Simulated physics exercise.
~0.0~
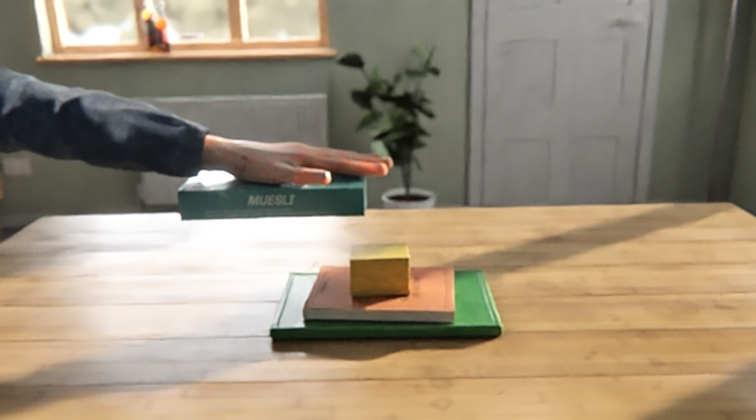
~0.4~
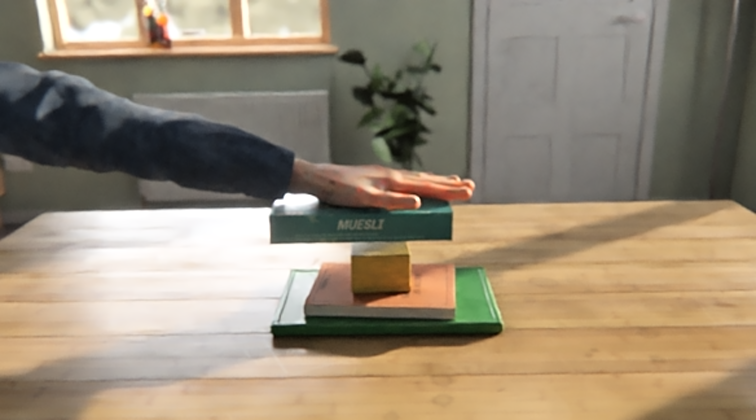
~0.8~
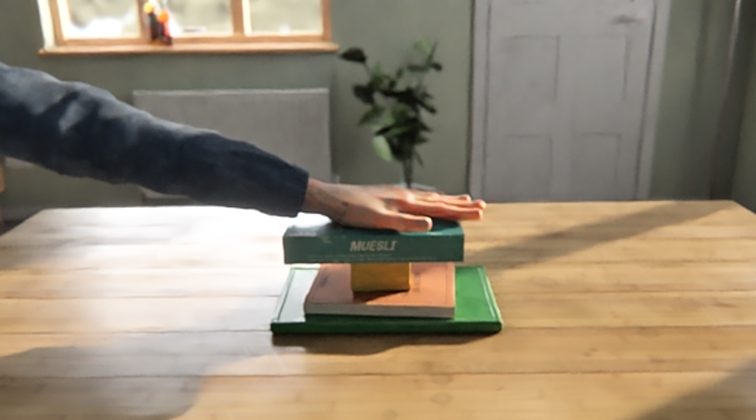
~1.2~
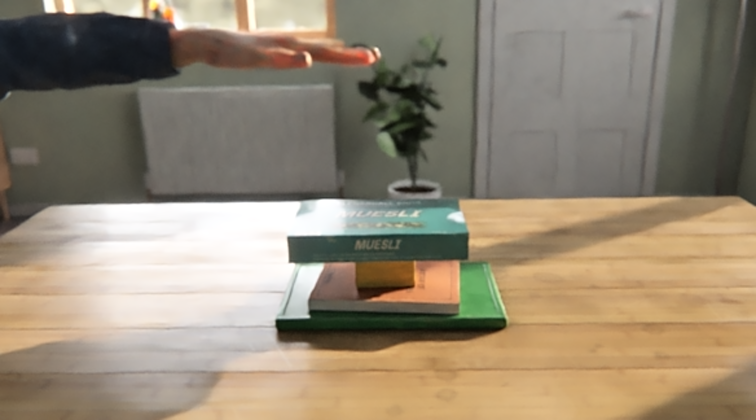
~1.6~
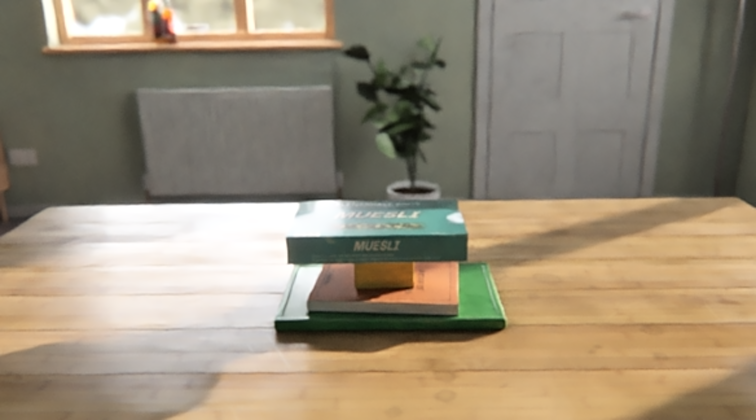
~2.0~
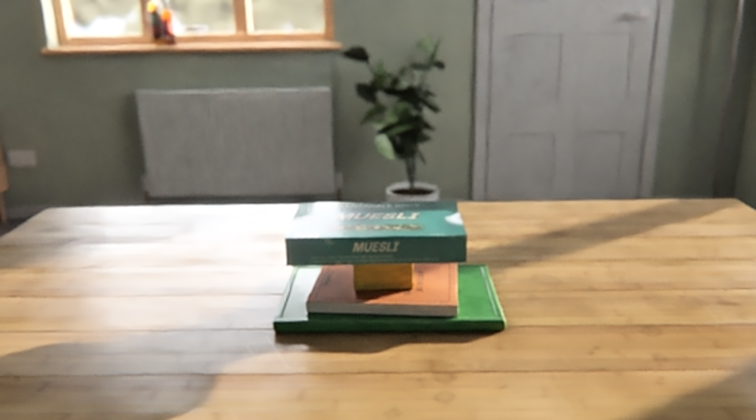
A turquoise packet is lowered by hand onto a yellow block and stays balanced there.
